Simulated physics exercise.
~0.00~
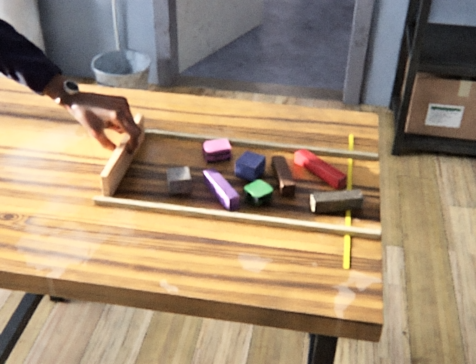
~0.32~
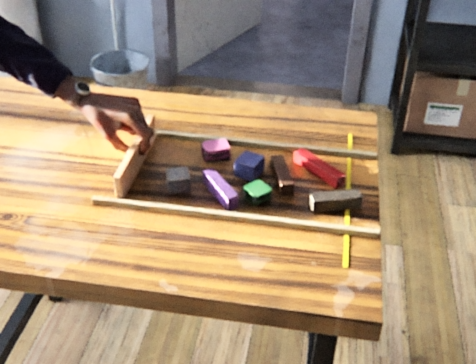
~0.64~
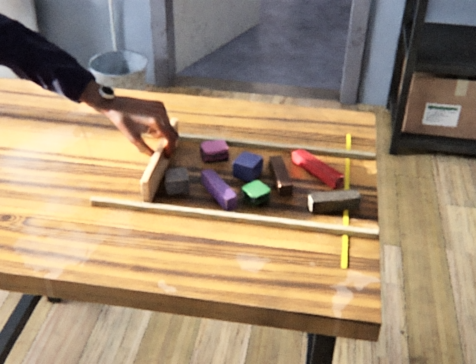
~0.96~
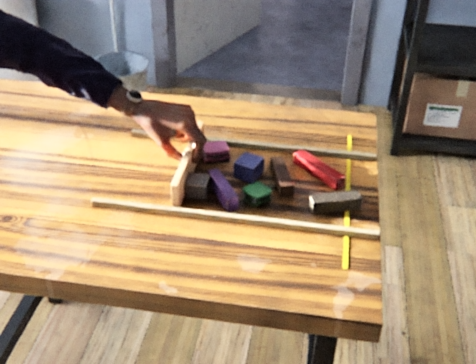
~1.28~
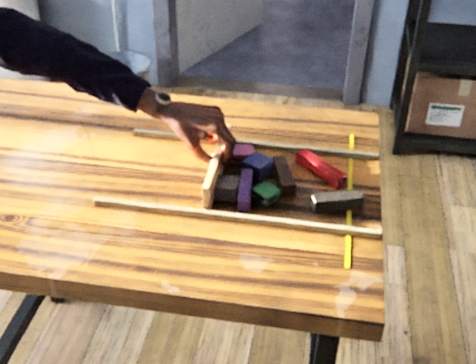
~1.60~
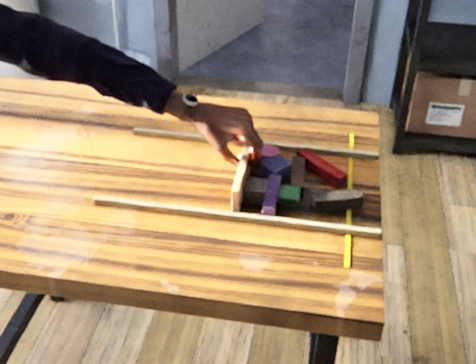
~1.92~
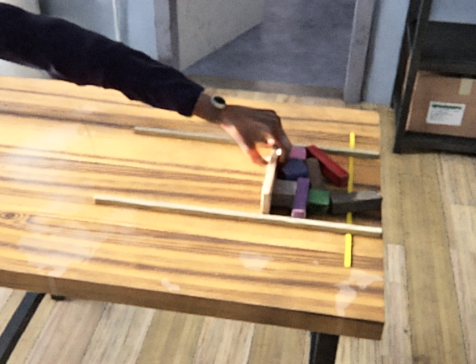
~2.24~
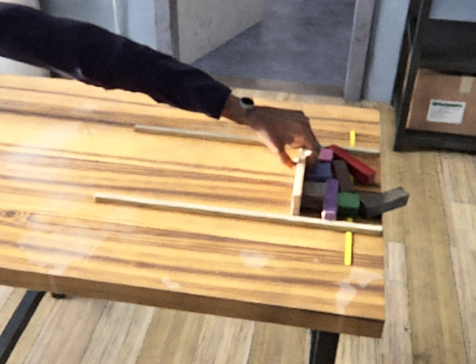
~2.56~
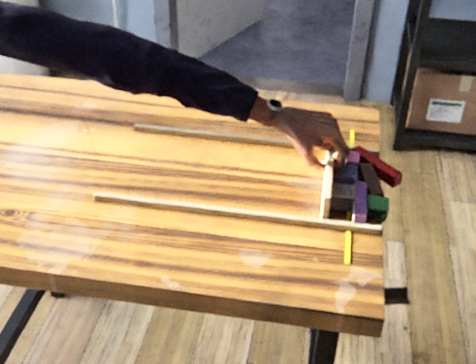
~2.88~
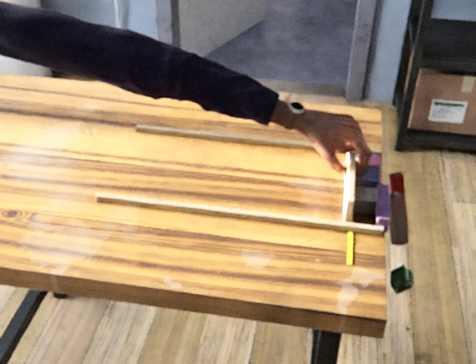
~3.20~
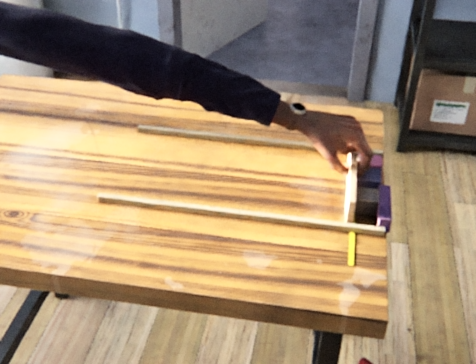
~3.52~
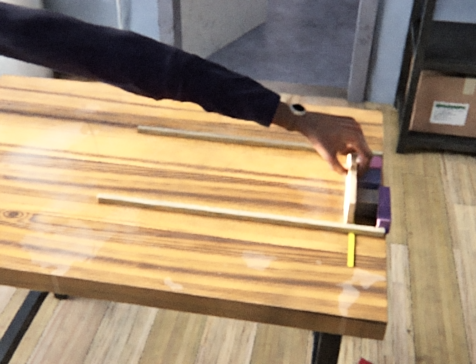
The video shows a hand pushing an upright wooden board rightward between two rails, gathering colorful blocks and sweeping them toward the table's edge. Several, including the green, red, brown and black ones, drop off before the board stops at the yellow tape, with purple pieces remaining at the edge.
